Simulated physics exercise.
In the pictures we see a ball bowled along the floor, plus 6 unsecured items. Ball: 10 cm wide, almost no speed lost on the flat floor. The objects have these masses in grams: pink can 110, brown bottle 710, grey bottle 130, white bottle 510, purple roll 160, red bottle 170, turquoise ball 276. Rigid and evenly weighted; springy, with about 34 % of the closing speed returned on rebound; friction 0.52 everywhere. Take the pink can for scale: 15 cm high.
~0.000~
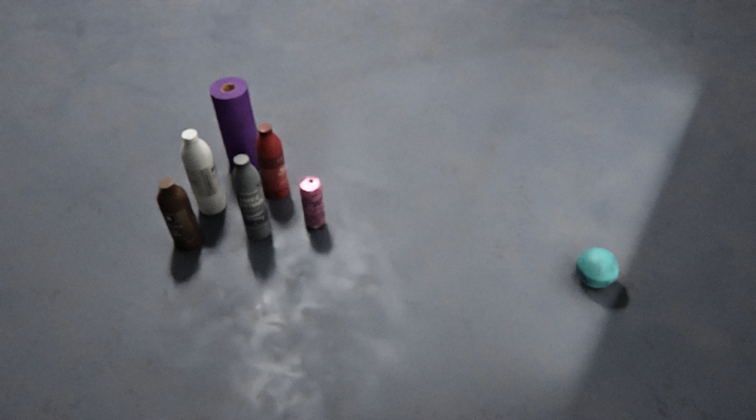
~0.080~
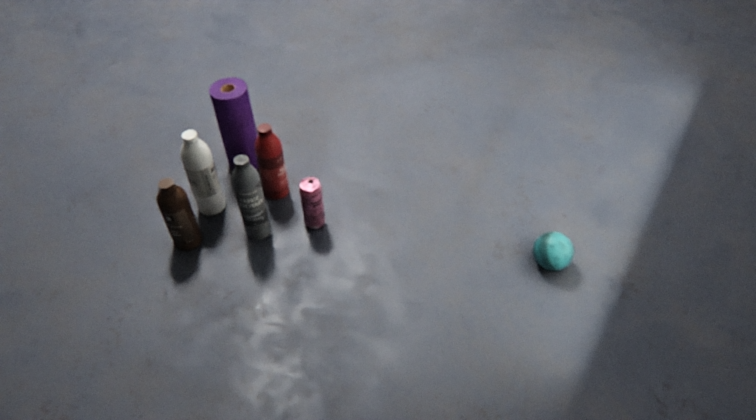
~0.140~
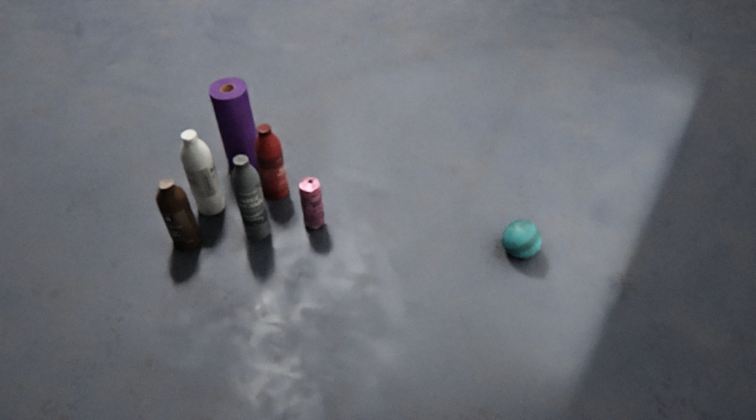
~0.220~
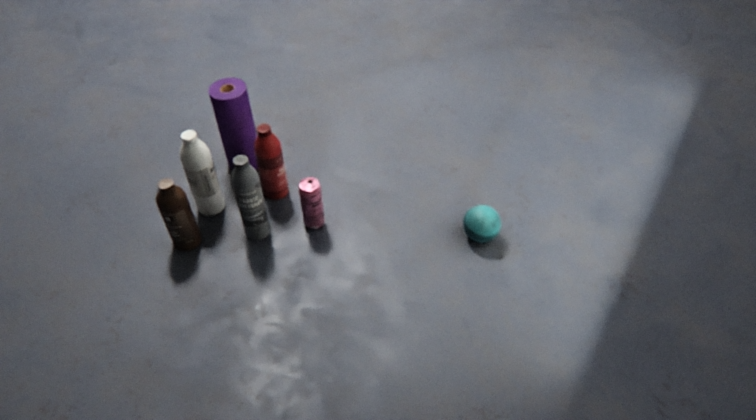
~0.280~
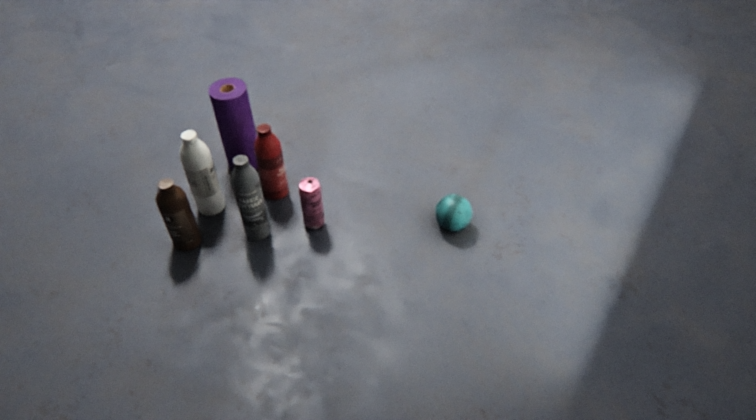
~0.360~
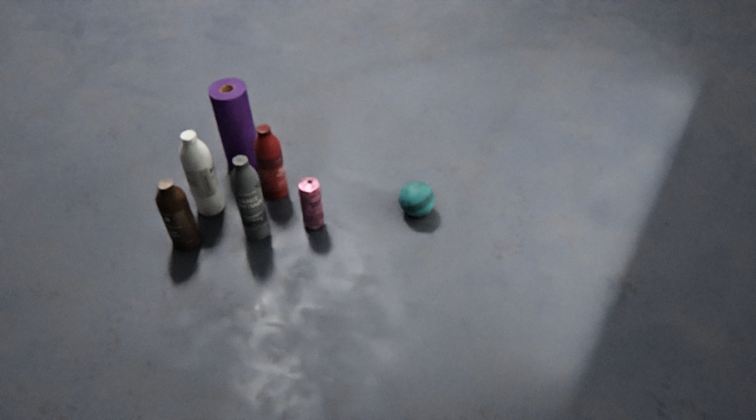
On a grey floor, a turquoise ball rolled steadily from the right toward the left and slightly away, while a purple roll, a pink can and four bottles stood still in a group.
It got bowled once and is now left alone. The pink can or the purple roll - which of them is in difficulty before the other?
The latter one.
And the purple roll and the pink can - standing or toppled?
Well, the purple roll tumbles down, and the pink can holds steady.
By 0.76 s, ball 99 cm along; turquoise ball near (266, 137); purple roll tilted 5° near (229, 127).
By 1.26 s, ball 146 cm along; turquoise ball near (181, 71); purple roll tilted 32° near (197, 136).
By 1.66 s, ball 184 cm along; turquoise ball near (128, 29); purple roll on its side near (161, 176).
When it is over (2.0 s), lying over on the floor, purple roll; the other 5 within 8 cm of the start. End places, in pixels of the last picture, pink can near (312, 205), purple roll near (161, 176). Pink can was never lost; purple roll went at 1.30 s.
